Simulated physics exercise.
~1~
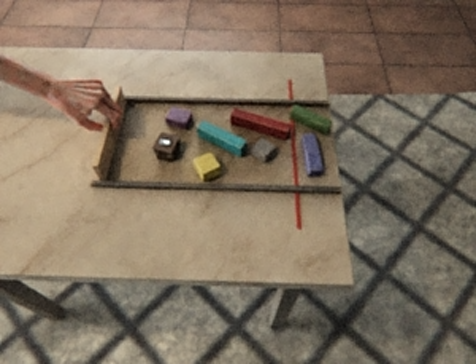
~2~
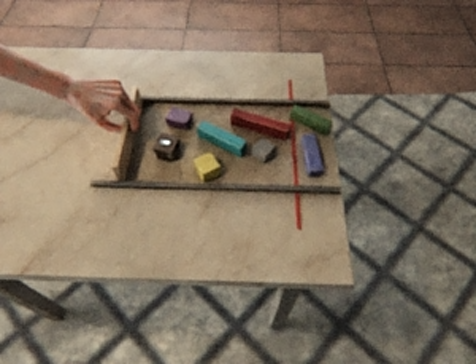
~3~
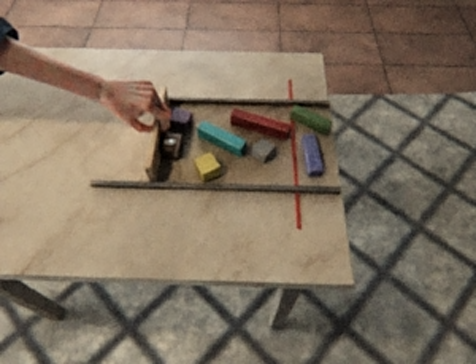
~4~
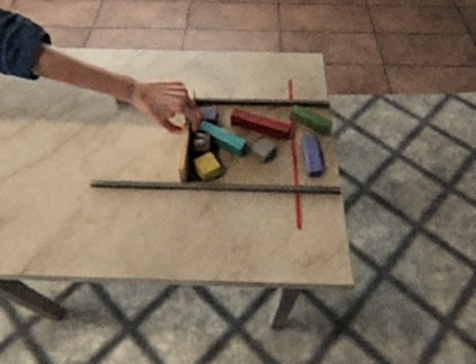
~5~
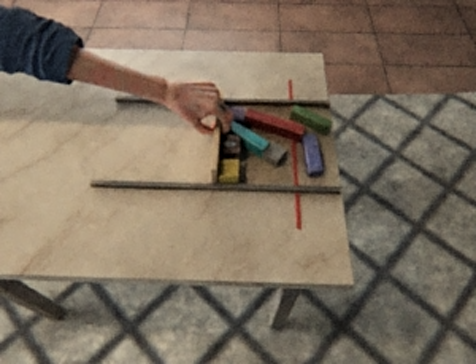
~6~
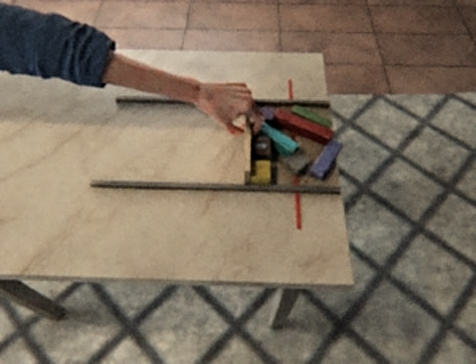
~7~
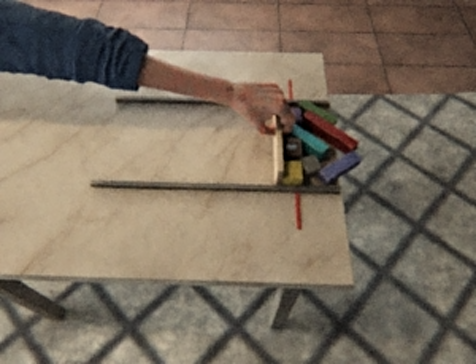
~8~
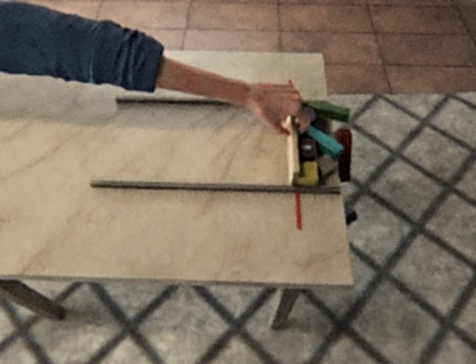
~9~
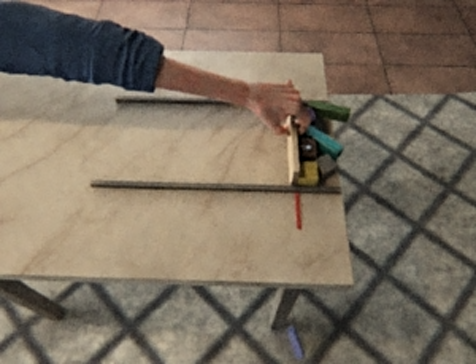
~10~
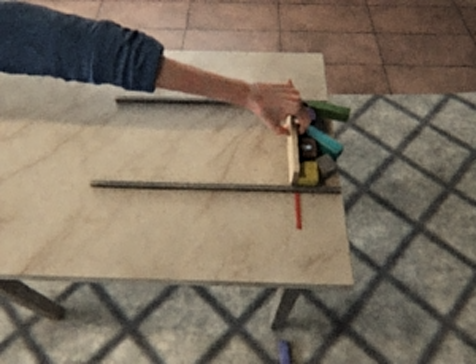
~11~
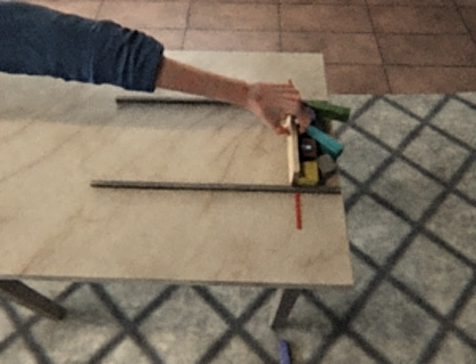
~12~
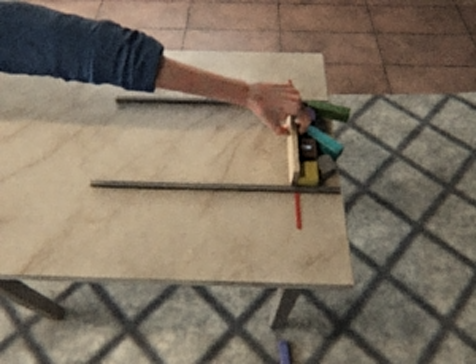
The video shows a hand sliding an upright board rightward between two rails on a table, gathering small coloured blocks and bars toward the edge. The red and blue bars drop off, and the board stops near the red tape with the remaining pieces bunched at the edge.
